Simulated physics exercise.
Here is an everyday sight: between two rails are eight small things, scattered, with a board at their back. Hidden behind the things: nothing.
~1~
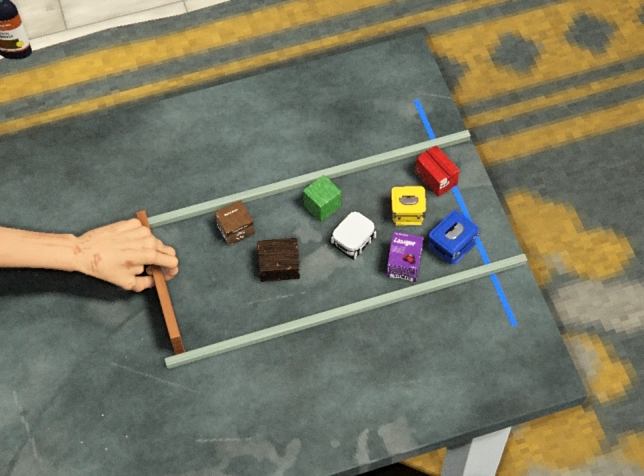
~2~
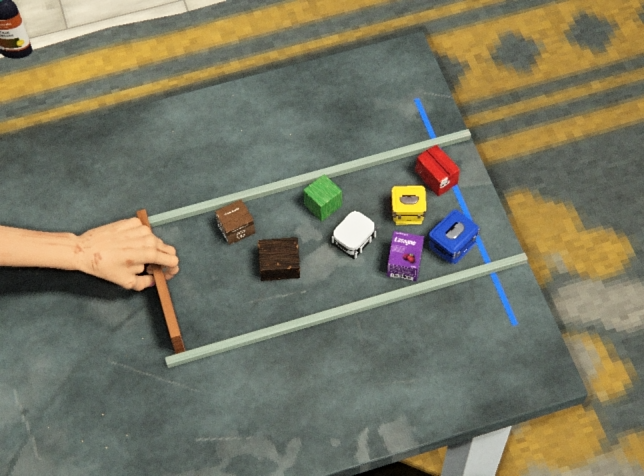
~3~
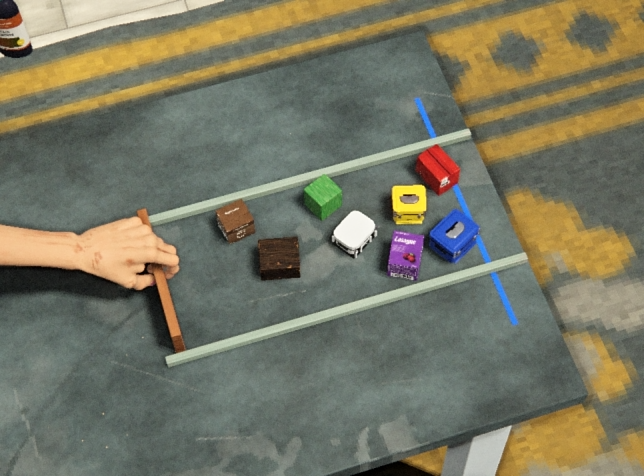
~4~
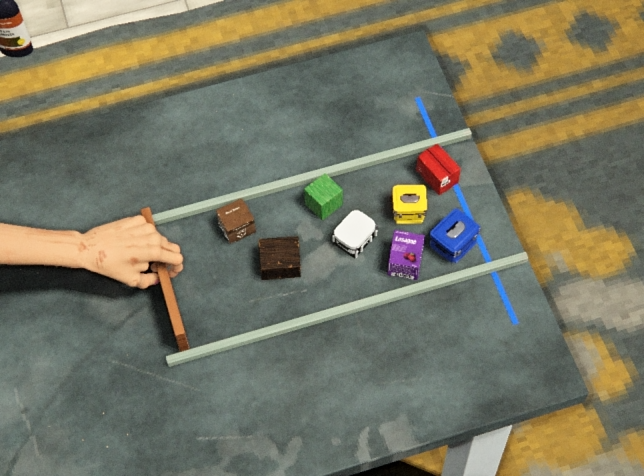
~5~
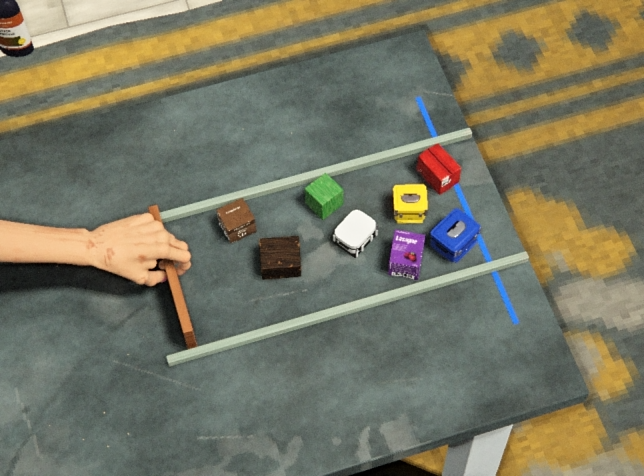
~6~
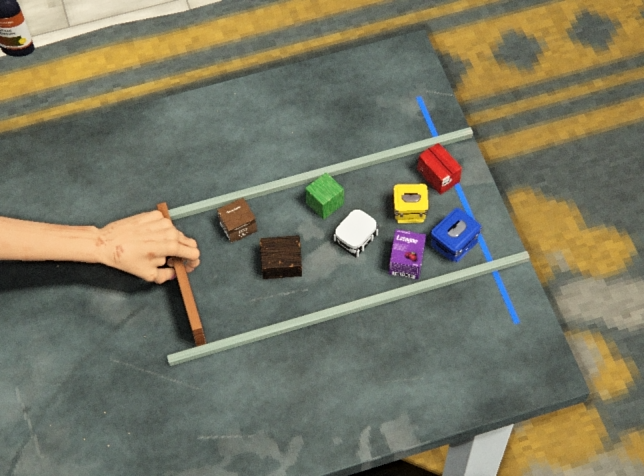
We see a hand at the left slide a reddish-brown board a short way to the right between two pale green rails on a grey table, while the small coloured boxes and blocks ahead of it, some near a blue line, stay practically still.
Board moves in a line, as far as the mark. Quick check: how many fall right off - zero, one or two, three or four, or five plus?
Five plus.
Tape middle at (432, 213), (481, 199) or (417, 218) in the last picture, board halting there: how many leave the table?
Down on the floor: 1, 5 and 0.
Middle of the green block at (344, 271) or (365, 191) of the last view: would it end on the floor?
At the first spot it remains in place, and at the second it drops over the edge.
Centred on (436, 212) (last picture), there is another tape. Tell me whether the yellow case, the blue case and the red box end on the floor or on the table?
Note: Yellow case remains; blue case remains; red box drops down.
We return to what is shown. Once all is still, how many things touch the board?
The count is 3.
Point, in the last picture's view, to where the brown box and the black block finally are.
You'll find the brown box at roughly (462, 153) and the black block at roughly (485, 196).
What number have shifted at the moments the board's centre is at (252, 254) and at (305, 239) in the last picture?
In order, the tallies are 1 and 4.
Soon after, none off yet; red box at rest near (439, 169); blue case at rest near (455, 236); yellow case at rest near (411, 204).
Then, none off yet; red box moved a little near (447, 161); blue case moving near (463, 239); yellow case moved about its own width near (448, 190).
By the end, the number that fall off is five or more; fallen, green block, white case, yellow case, blue case and red box.
